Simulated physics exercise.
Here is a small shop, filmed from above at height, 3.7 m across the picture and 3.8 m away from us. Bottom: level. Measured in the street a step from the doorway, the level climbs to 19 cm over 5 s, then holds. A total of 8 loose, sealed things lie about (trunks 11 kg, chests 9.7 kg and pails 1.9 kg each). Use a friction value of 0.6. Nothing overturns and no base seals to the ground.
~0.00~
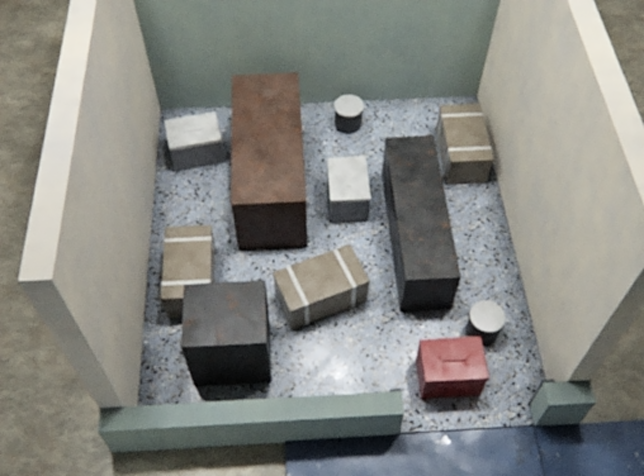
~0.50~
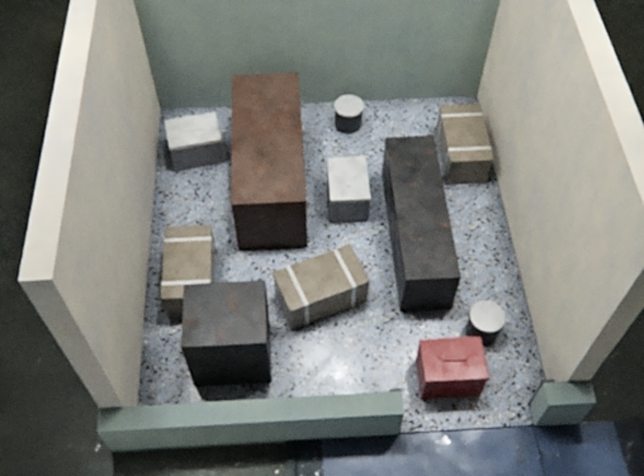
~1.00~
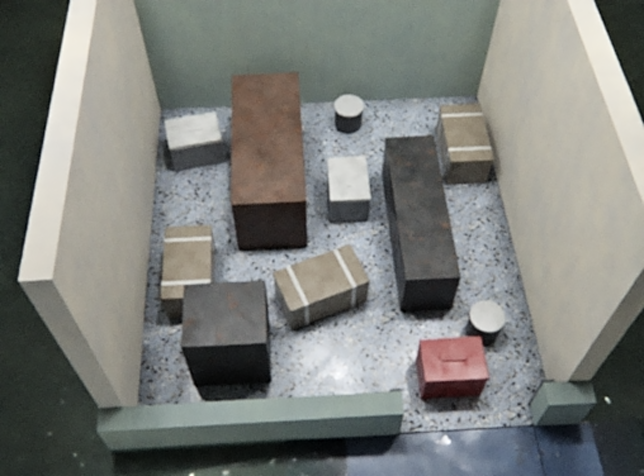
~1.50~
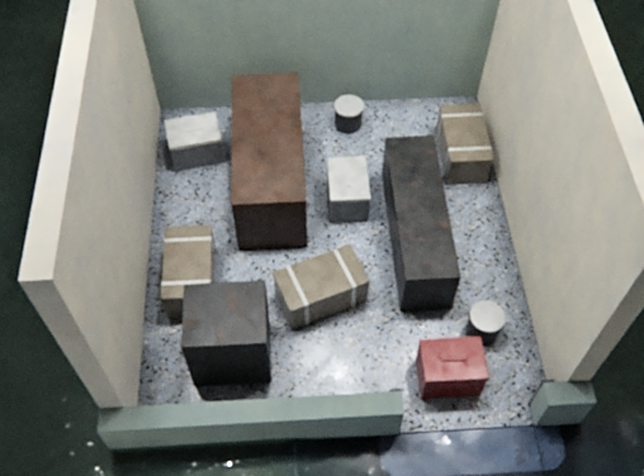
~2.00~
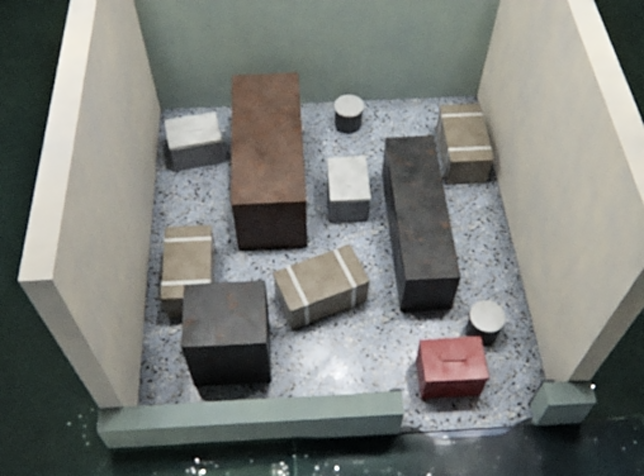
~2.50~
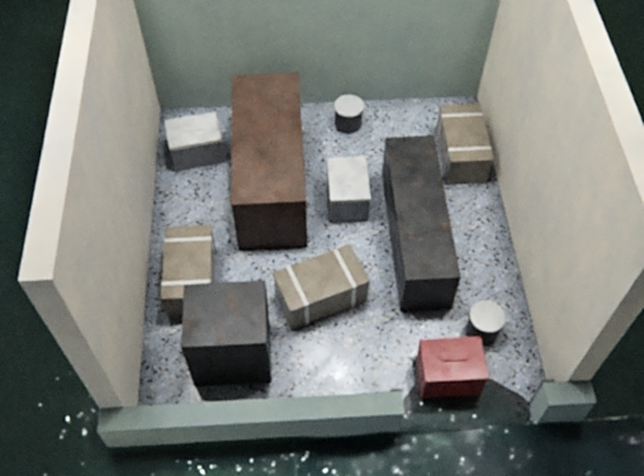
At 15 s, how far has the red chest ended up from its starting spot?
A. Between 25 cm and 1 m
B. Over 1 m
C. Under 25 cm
The answer is B.
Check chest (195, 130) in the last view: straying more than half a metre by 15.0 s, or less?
That one is smaller.
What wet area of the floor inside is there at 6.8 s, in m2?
At that time the wet patch spans about 8.5 m2.
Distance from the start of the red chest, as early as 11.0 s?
Displacement near 150 cm.
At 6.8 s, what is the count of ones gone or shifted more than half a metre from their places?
I count 3 of them.
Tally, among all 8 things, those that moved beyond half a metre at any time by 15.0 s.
Count: 6.
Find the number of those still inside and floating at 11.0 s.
8.
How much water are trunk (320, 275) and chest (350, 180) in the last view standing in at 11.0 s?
Depths: Near 9 cm, then near 7 cm.
After 3.5 s the red chest is near (446, 330), 0.3 m from its start, aground; 0 afloat.
After 6.8 s the red chest is near (423, 306), 0.5 m from its start, afloat; 4 afloat.
After 11.0 s the red chest is near (285, 286), 1.6 m from its start, afloat; 8 afloat.
After 15.0 s the red chest is near (286, 287), 1.6 m from its start, afloat; 8 afloat.
